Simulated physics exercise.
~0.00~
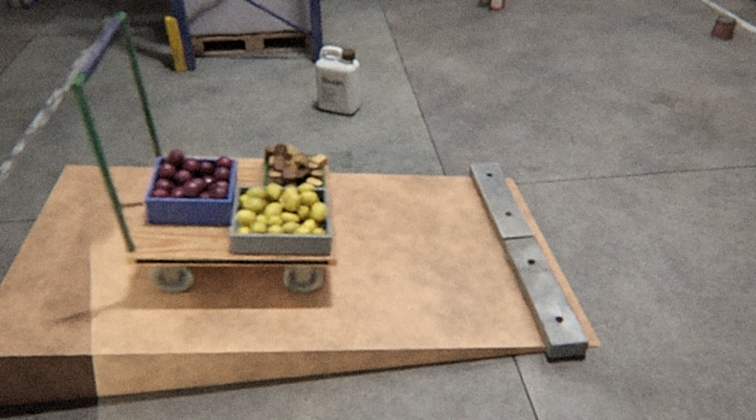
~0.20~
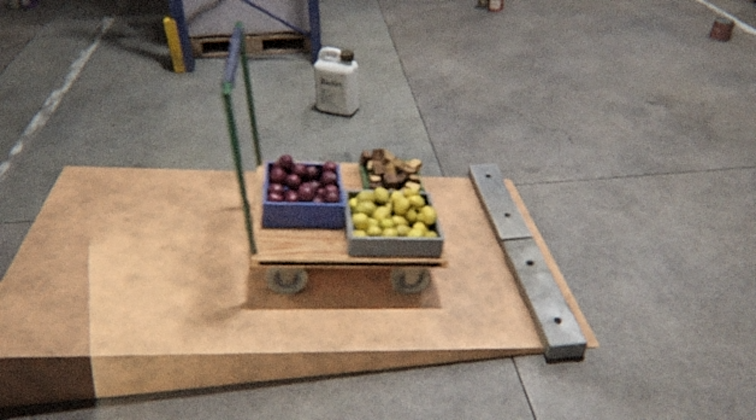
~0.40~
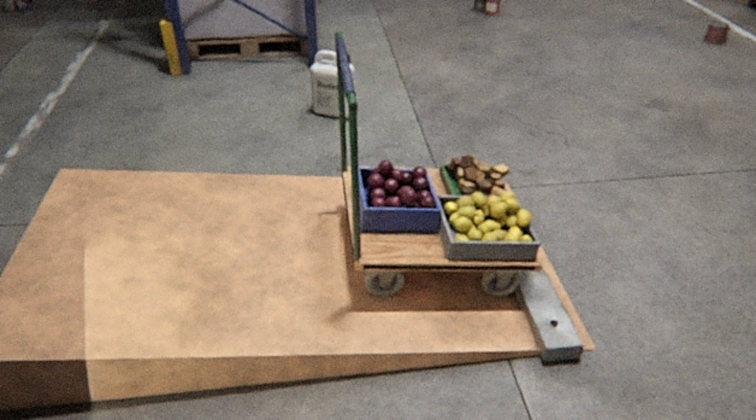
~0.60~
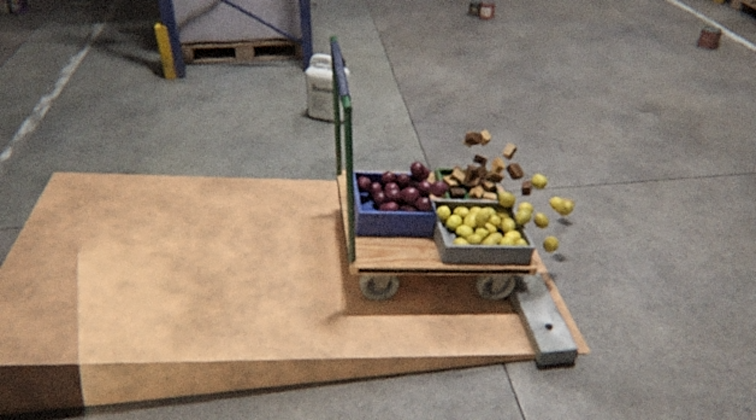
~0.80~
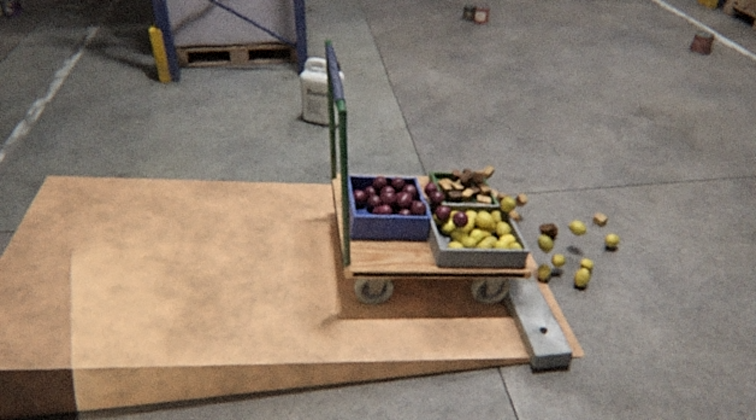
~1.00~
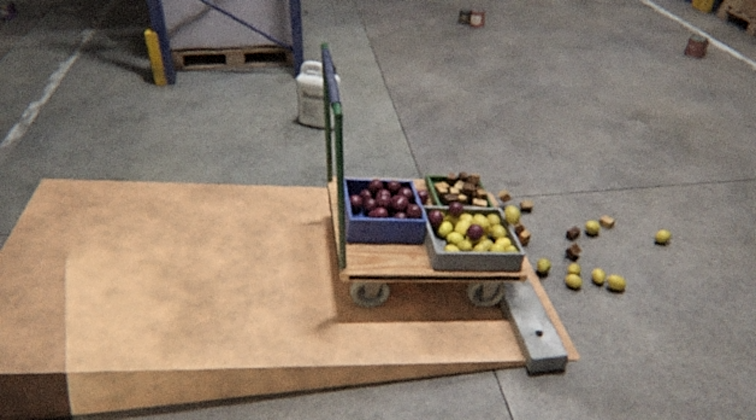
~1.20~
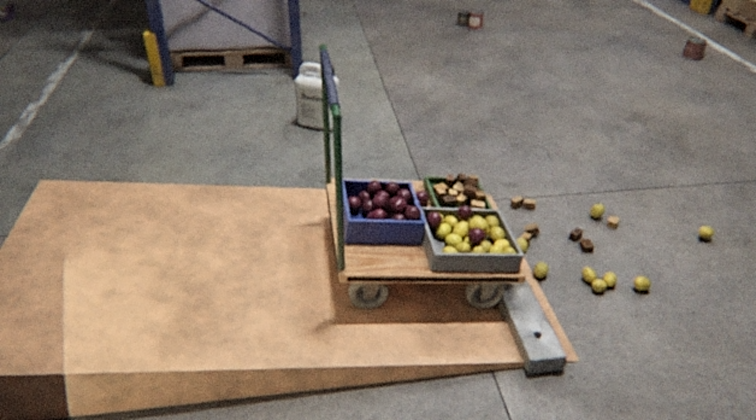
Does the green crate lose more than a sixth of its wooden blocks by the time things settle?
Yes, the green crate loses more than one in six of its wooden blocks. They are thrown forward when the trolley stops at the low step, and several end up on the floor beyond it.
